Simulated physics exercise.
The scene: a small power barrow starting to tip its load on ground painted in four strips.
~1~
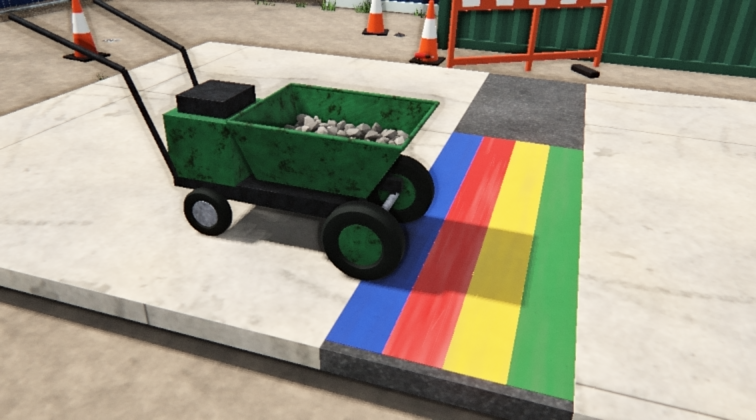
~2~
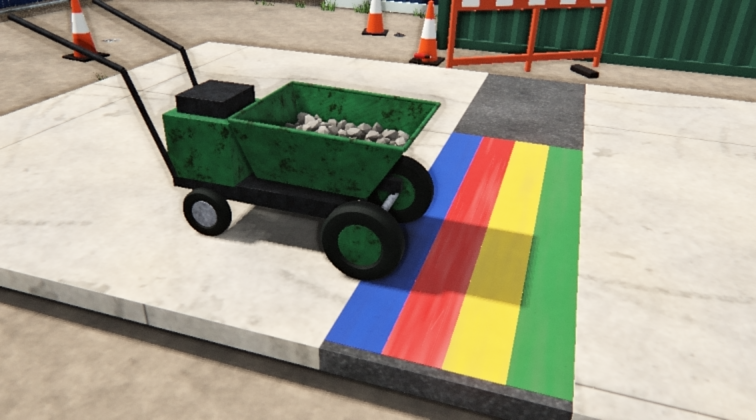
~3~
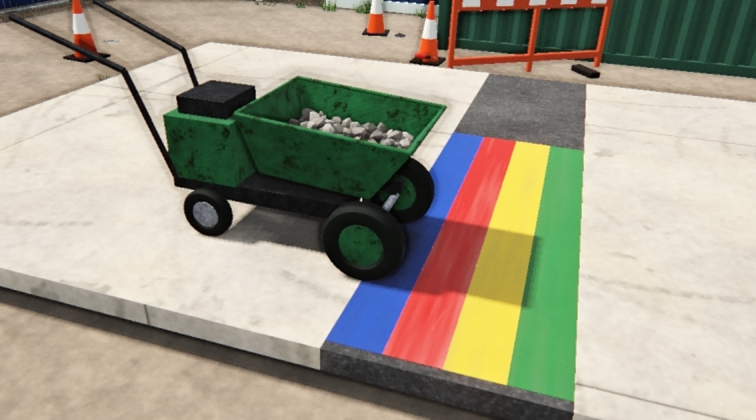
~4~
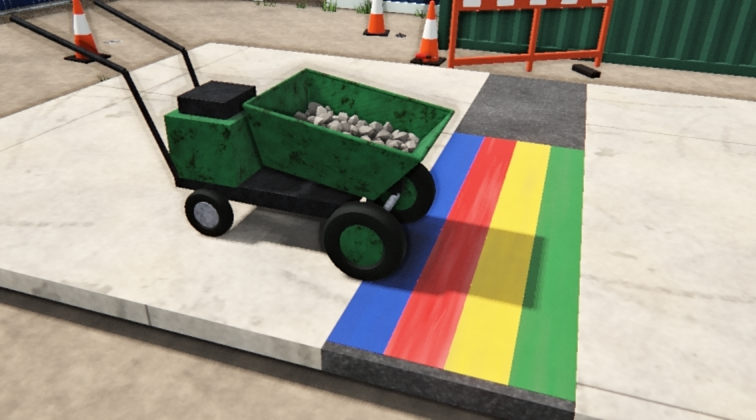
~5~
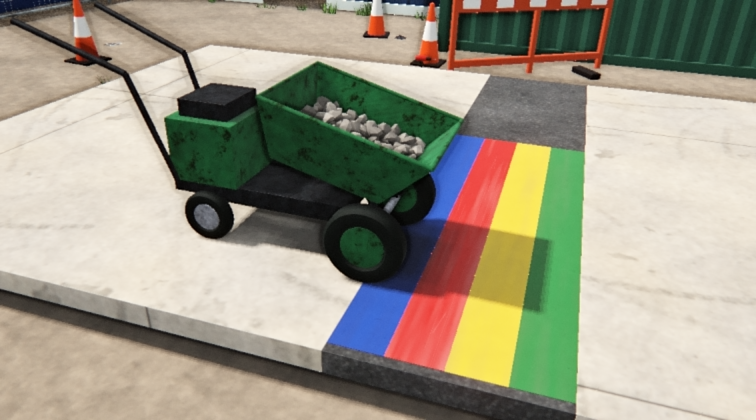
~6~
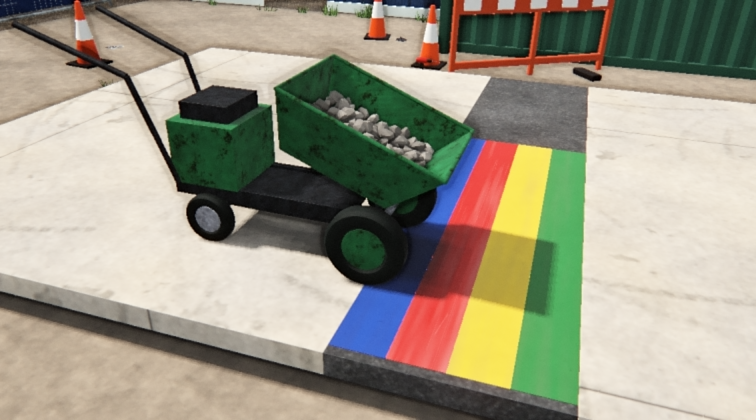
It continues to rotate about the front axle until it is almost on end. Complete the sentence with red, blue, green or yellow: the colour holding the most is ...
The colour holding the most is yellow.
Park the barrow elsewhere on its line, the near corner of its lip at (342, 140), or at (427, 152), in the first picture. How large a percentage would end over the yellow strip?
First try: Some 20 %; second try: 10 %.
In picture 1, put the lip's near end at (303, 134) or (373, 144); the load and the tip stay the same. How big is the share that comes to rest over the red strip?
First spot 30 per cent, second spot 10 per cent.
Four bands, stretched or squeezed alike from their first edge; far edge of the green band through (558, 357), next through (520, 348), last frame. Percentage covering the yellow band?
20 % and 0 %, near enough.
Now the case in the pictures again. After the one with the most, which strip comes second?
Second: The green one.
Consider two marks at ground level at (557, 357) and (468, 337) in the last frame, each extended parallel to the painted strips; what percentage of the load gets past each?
Around 10 per cent for the first, and 60 per cent for the second.
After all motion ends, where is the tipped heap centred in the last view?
About (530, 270).
Just after the last frame, skip tipped steeply; every one in the skip.
A moment on, skip tipped right over; the larger part in the skip; about a tenth over the yellow strip; just a few over the green strip.
Further on, skip tipped right over; roughly a third in the skip; roughly a third over the yellow strip; roughly a quarter over the green strip; about a tenth off the paint.
When it is over, skip tipped right over; roughly a third in the skip; not one over the blue strip; not one over the red strip; roughly a third over the yellow strip; roughly a quarter over the green strip; about a tenth off the paint.
